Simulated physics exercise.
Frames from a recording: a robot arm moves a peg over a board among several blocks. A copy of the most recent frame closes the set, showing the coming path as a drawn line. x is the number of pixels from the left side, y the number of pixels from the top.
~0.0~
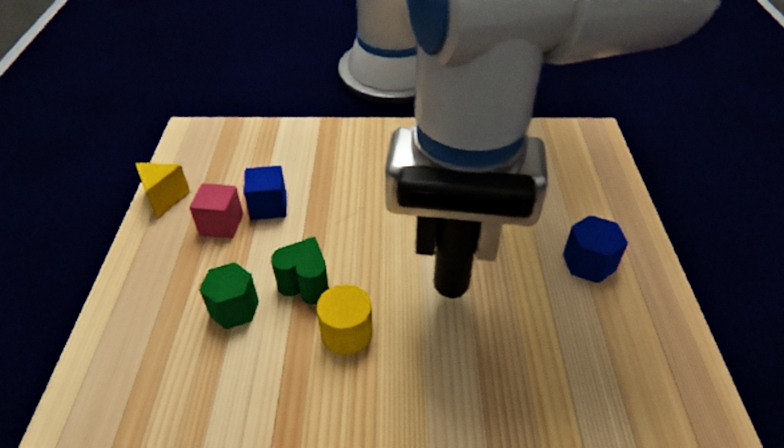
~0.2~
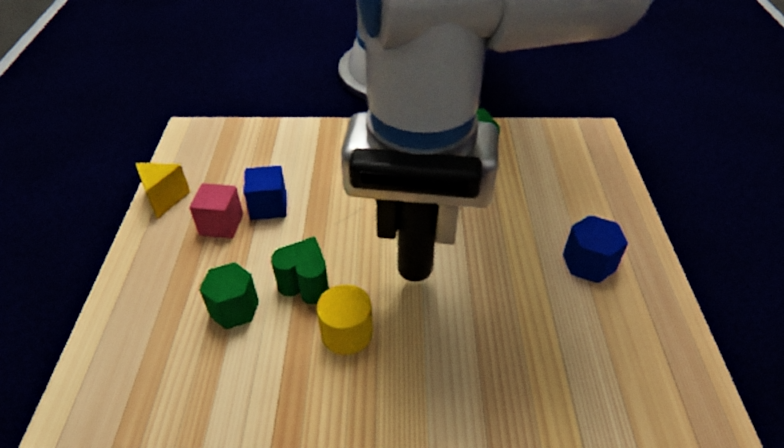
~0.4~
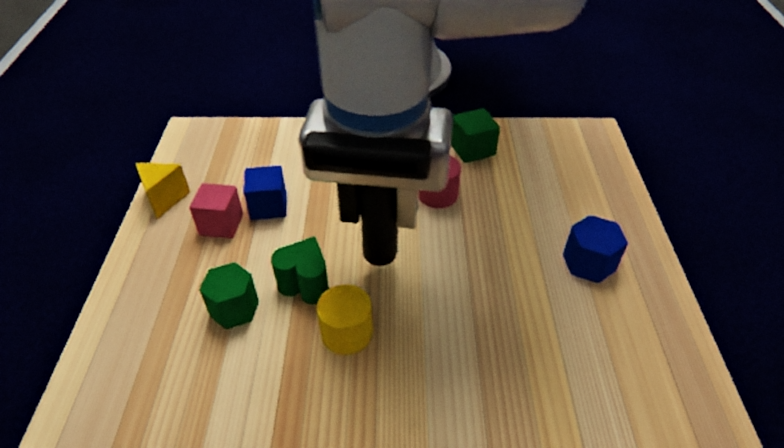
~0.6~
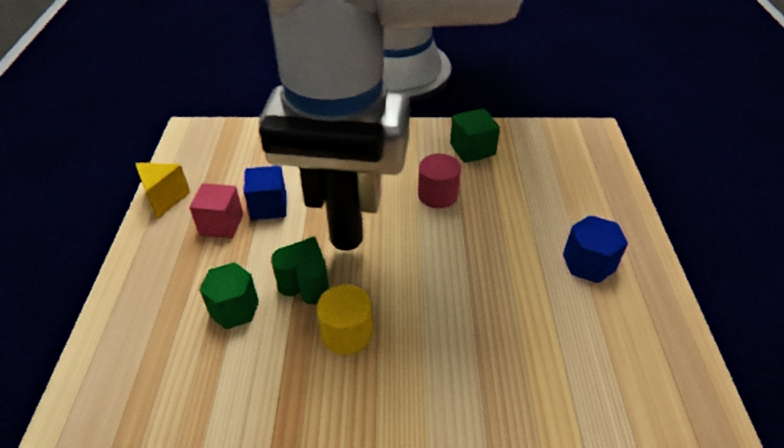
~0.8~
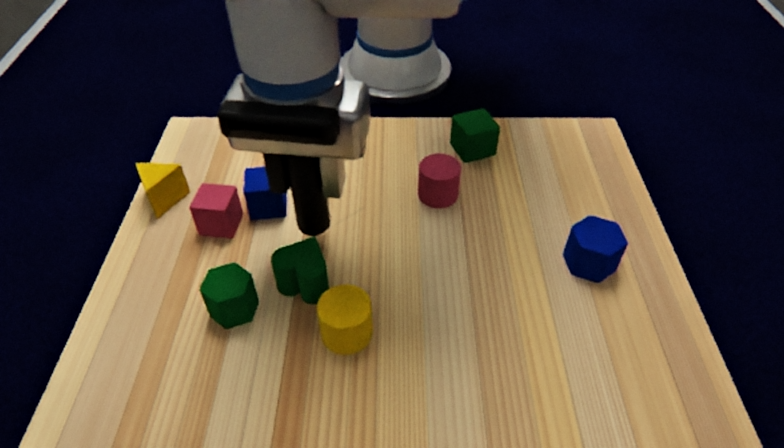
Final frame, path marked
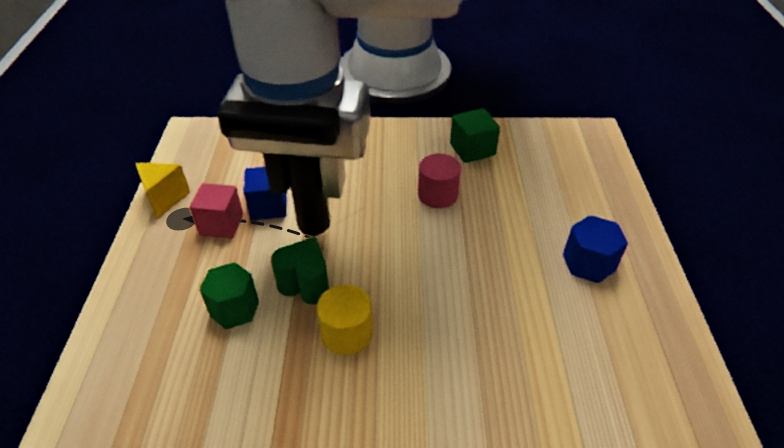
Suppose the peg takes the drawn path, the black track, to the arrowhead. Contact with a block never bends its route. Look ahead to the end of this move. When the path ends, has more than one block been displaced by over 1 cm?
Yes, that is what happens.
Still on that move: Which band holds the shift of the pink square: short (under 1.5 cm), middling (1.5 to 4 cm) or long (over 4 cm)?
If I had to pick, the pink square travels beyond 4 cm here.
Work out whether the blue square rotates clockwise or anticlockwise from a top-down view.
The sense of turning is clockwise.
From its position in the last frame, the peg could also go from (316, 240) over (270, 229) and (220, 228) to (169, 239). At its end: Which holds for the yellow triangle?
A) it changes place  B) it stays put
I'll go with A - it changes place.
The line goes from (316, 240) via (252, 222), ending at (183, 219).
The first path, step by step. One third of the way, peg (270, 212); blue square (262, 176).
Two thirds of the way, peg (223, 205); pink square (183, 197), turned 20° anticlockwise; blue square (256, 171), turned 20° clockwise.
At the end, peg (177, 205); yellow triangle unmoved; pink square (136, 202), turned 40° anticlockwise; blue square (256, 171), turned 20° clockwise.
